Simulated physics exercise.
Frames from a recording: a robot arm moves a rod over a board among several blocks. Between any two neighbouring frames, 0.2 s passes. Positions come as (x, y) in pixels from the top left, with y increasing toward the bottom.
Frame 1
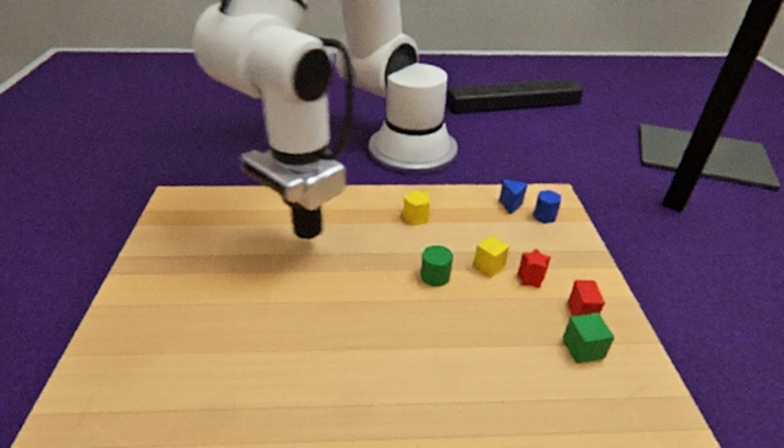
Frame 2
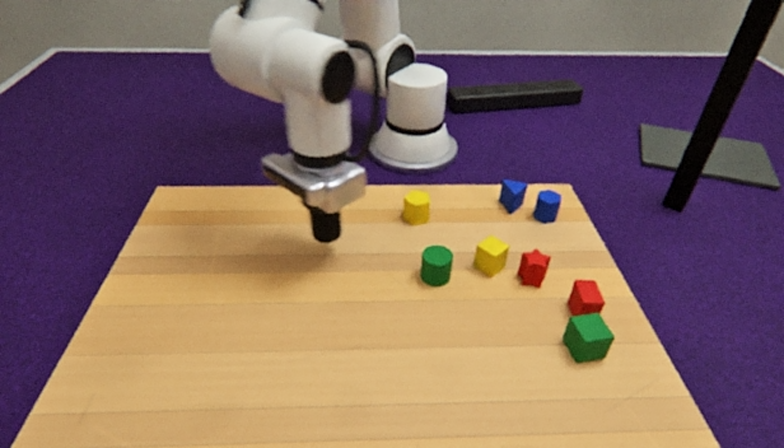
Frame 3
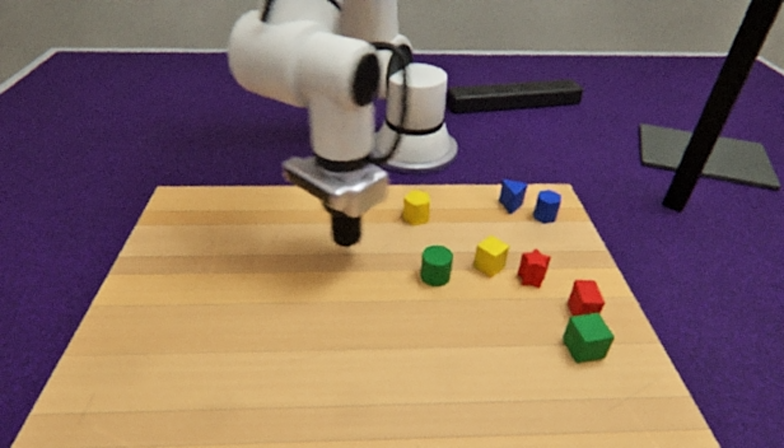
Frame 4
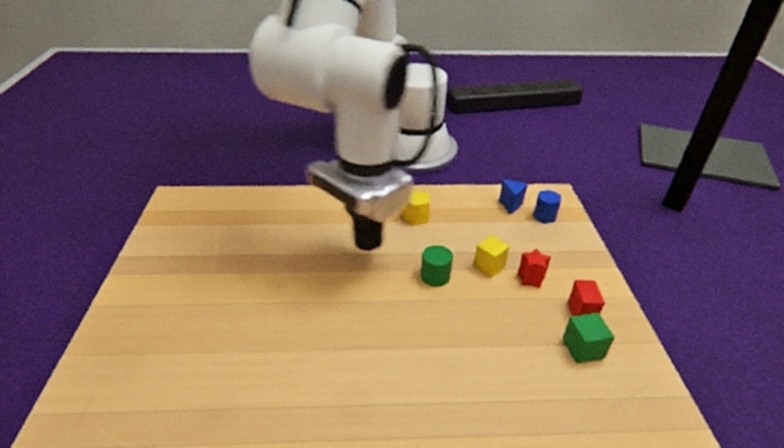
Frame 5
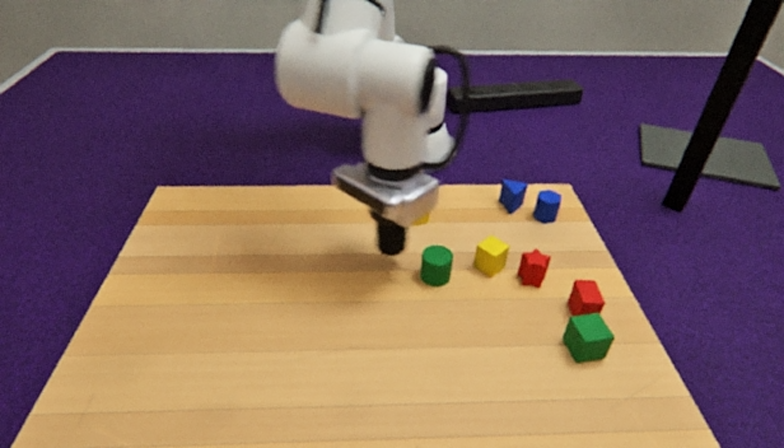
In the video, a white robot arm holding a short black rod moves steadily to the right above a wooden board on a purple surface, nearing a green cylinder, while the scattered red, yellow, green and blue blocks stay still.
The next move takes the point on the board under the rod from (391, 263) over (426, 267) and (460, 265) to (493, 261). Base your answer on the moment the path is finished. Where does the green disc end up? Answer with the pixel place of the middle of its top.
Close to (481, 264).
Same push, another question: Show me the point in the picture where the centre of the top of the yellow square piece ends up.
Just about (528, 246).
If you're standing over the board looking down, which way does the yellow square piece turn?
From above, it looks like the yellow square piece goes clockwise.
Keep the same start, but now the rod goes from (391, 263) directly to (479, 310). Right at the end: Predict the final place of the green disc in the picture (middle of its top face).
Final place: (498, 269).
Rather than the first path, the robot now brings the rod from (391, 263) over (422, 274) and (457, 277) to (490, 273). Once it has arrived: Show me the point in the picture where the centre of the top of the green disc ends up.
Most likely (517, 270).
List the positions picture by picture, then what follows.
In the first picture, rod's lower end at (309, 231); yellow pentagon at (418, 197); green disc at (438, 255); yellow square piece at (493, 245); red star block at (537, 258).
In the second picture, rod at (327, 235); blocks still.
In the third picture, rod at (347, 238); blocks still.
In the fourth picture, rod at (368, 242); blocks still.
In the fifth picture, rod at (392, 247); yellow pentagon hidden; green disc at (438, 255); yellow square piece at (493, 245); red star block at (537, 258).
What follows on the original path. One third of the way, rod at (428, 251); green disc at (455, 259).
Two thirds of the way, rod at (463, 250); green disc at (478, 264); yellow square piece at (496, 245).
At the end, rod at (496, 245); yellow pentagon still; green disc at (481, 264); yellow square piece at (528, 246), turned 30° clockwise; red star block at (544, 261).
